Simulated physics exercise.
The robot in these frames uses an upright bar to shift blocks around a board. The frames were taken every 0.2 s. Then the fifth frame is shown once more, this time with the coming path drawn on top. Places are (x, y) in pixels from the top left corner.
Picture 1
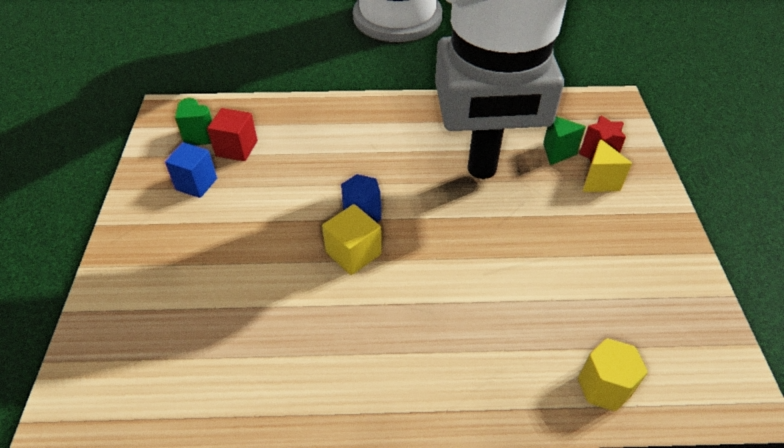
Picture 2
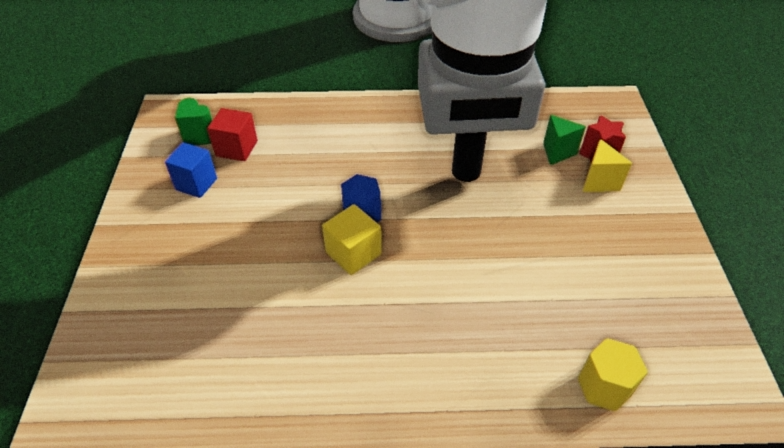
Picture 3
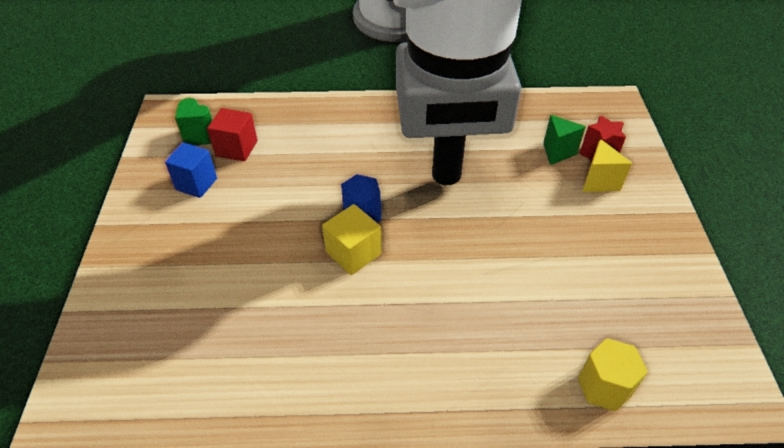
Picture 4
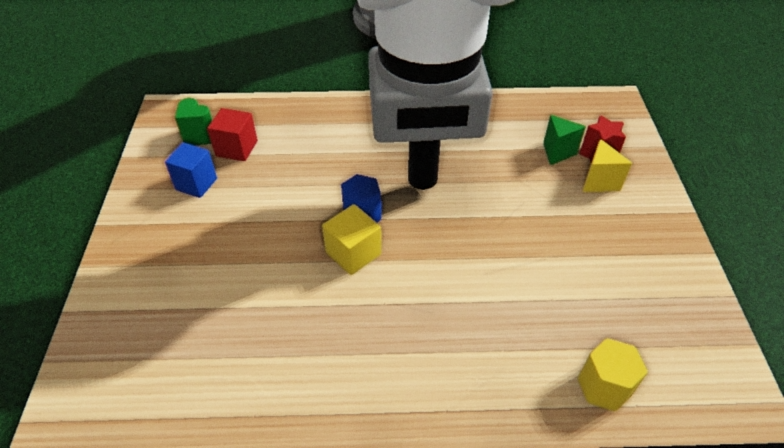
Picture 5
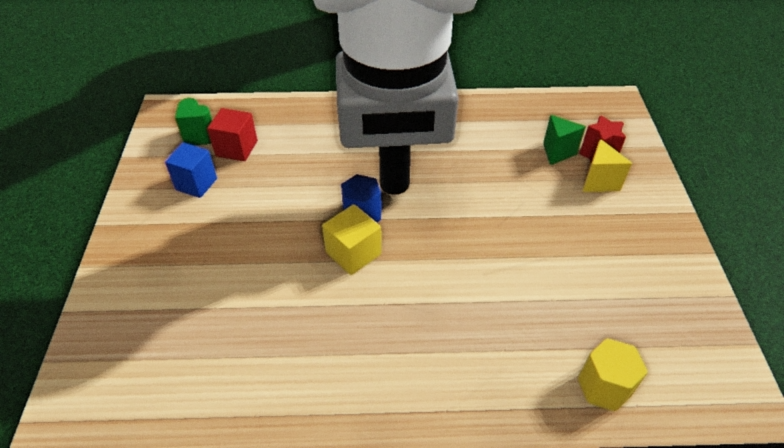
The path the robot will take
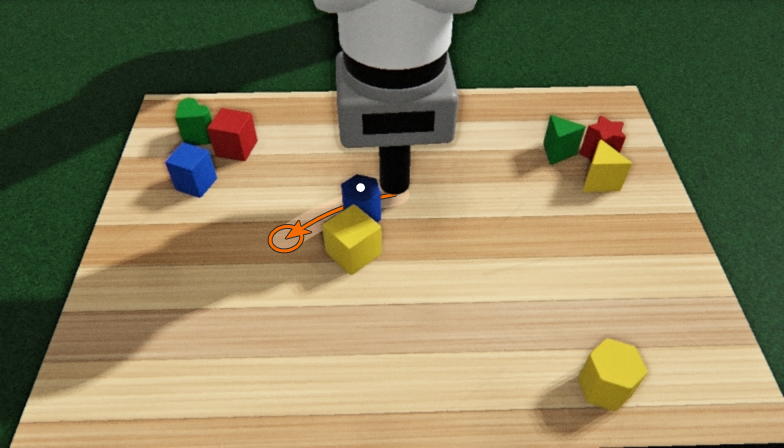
To begin with, a robot arm holds its black upright bar near the top of a wooden board scattered with coloured blocks. The bar then slides steadily left, drifting slightly downward, until it is close beside the blue hexagonal block above the yellow square piece, while every block stays still.
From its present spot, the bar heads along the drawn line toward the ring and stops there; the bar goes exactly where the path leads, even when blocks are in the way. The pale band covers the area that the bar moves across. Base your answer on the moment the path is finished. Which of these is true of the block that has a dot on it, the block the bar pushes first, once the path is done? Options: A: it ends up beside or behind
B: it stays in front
A (it ends up beside or behind)
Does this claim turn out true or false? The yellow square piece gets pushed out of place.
That claim is true.
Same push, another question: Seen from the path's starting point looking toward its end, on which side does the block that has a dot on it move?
Shifted left.
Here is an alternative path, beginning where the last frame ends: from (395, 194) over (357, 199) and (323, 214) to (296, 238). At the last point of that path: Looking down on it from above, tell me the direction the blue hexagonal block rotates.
It spins against the clock.
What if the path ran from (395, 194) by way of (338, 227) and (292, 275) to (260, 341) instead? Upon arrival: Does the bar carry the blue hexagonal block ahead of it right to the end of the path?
I expect not.
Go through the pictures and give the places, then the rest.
The first frame shows bar tip at (482, 169); block tops, yellow square piece at (351, 225); blue hexagonal block at (361, 188).
The second frame shows bar at (466, 172); blocks unchanged.
The third frame shows bar at (447, 176); blocks unchanged.
The fourth frame shows bar at (423, 180); blocks unchanged.
The fifth frame shows bar at (395, 185); yellow square piece at (351, 225); blue hexagonal block at (361, 188).
Path on the board, from (395, 194) via (338, 210), ending at (286, 238); the dot is on the blue hexagonal block.
What follows on the original path. One third of the way, bar at (355, 194); yellow square piece at (347, 234), turned 25° anticlockwise; blue hexagonal block at (334, 199), turned 20° anticlockwise.
Two thirds of the way, bar at (317, 209); yellow square piece at (344, 241), turned 50° anticlockwise; blue hexagonal block at (308, 217), turned 65° anticlockwise.
At the end, bar at (284, 229); yellow square piece at (344, 241), turned 50° anticlockwise; blue hexagonal block at (295, 235), turned 120° anticlockwise.
